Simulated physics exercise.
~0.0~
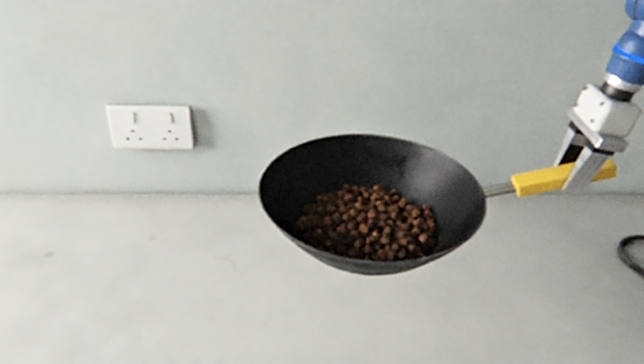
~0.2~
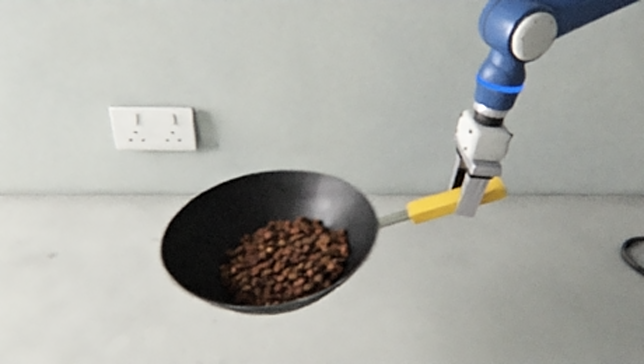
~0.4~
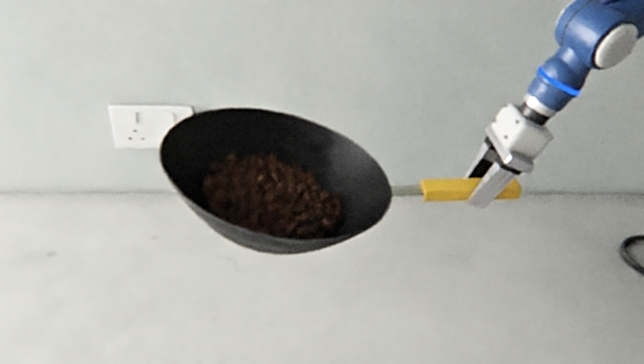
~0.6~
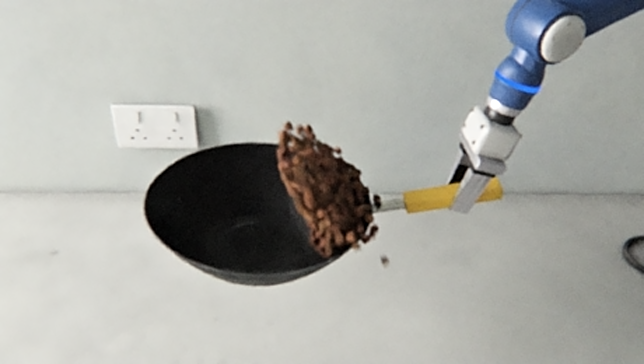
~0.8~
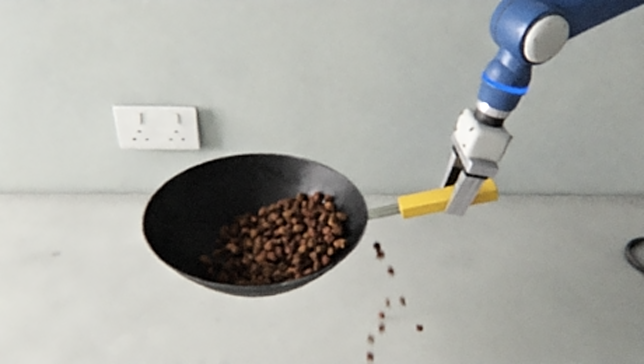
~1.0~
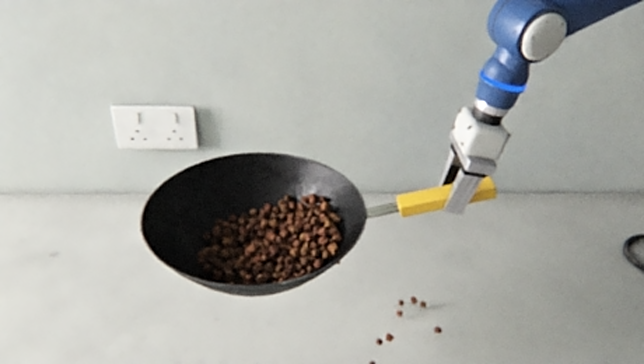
Against a pale wall with a double socket, above a plain grey surface, a blue and white robot arm grips a black wok by its yellow handle, a heap of brown pellets inside. The arm carries the wok to the left, then lifts it and tilts it. As the wok drops back down, the pellets fly up in a clump near the handle side, some passing over the rim. Most land back in the wok as it levels, while a few fall past the handle. The wok ends still, mostly full, with several pellets scattered below it.
